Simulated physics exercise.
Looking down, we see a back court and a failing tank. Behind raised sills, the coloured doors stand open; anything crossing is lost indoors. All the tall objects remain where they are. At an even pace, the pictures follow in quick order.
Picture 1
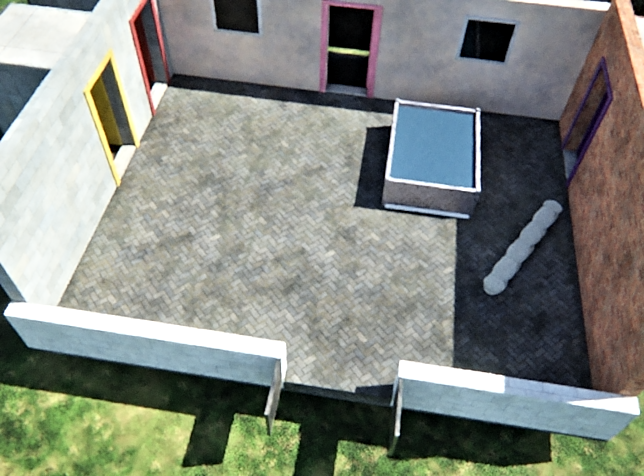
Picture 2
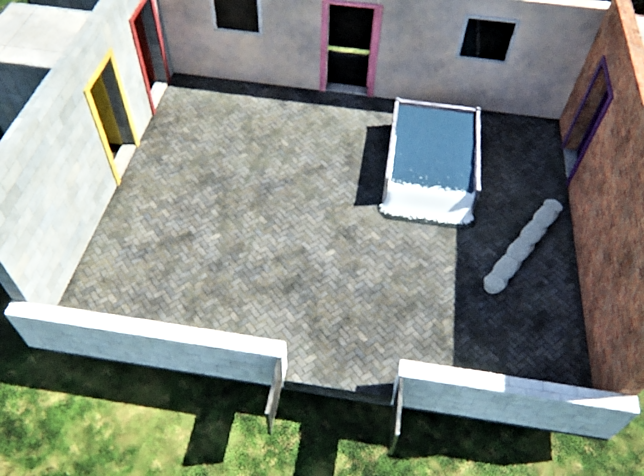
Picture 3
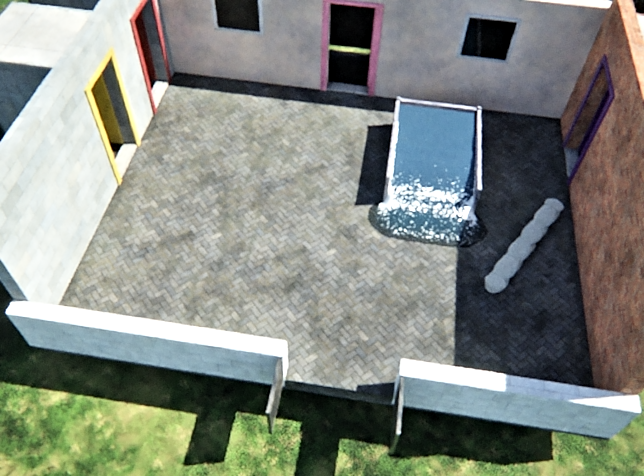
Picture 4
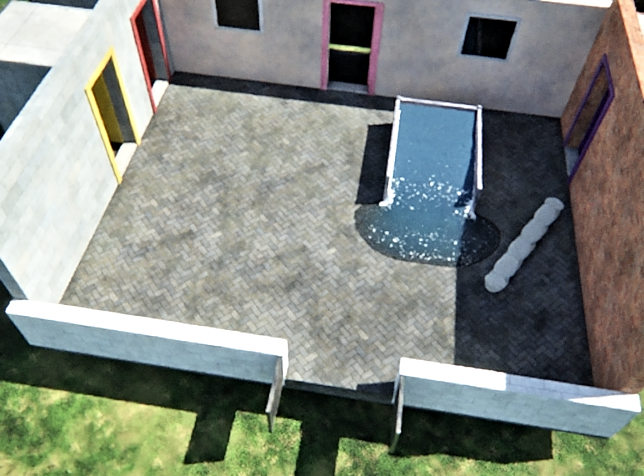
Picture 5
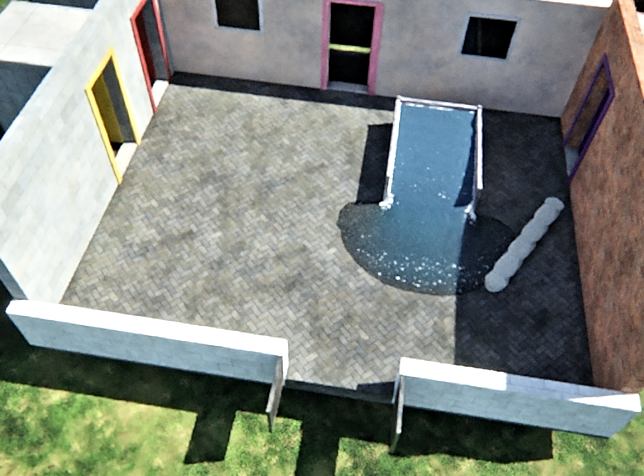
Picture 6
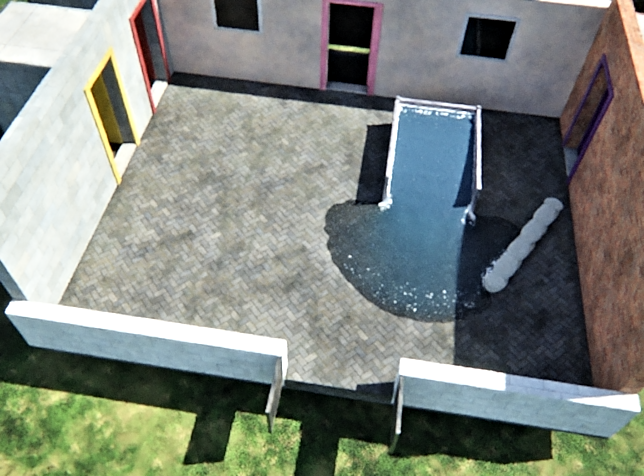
The clip opens on a walled, paved court with coloured doorways and a full, still tank near the back right. Water bursts from the tank's near side in a white, foamy rush, then fans across the paving toward the viewer, spreading left and right and reaching the pale, lumpy barrier.
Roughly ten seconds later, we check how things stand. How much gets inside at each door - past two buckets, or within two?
Result: The red door respects the limit for sure; the purple door respects the limit for sure; the yellow door respects the limit for sure; the pink door respects the limit for sure.
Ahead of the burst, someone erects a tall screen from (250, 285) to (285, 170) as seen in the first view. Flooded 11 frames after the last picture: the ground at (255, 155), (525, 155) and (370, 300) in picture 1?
Log, spots one to three: Spared; spared; swamped.
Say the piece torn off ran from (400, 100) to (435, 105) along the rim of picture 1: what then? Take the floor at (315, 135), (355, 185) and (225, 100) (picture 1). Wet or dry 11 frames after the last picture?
Going in your order, I'd say drenched, then still bare, then drenched.
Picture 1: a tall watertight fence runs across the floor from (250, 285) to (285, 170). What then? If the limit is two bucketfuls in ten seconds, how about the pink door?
Taken separately, pink falls below the limit.
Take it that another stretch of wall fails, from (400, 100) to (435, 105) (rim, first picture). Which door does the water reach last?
Answer: The yellow one.
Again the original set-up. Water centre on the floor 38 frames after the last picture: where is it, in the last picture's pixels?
Around pixel (399, 269).
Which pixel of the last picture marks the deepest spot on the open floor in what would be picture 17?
Roughly at (437, 375).
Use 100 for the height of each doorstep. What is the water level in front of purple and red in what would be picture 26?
Approx. 0 % then 0 %.
A moment on, water covers 20 % of the floor; the red door not reached, the purple door not reached, the yellow door not reached, the pink door not reached.
Next, water covers 30 % of the floor; the red door not reached, the purple door not reached, the yellow door not reached, the pink door not reached.
Then, water covers 35 % of the floor; the red door not reached, the purple door not reached, the yellow door not reached, the pink door not reached.
Later, water covers 50 % of the floor; the red door not reached, the purple door wet at the sill, nothing in, the yellow door not reached, the pink door not reached.
In the end, water covers 70 % of the floor; the red door wet at the sill, nothing in, the purple door wet at the sill, nothing in, the yellow door wet at the sill, nothing in, the pink door wet at the sill, nothing in.
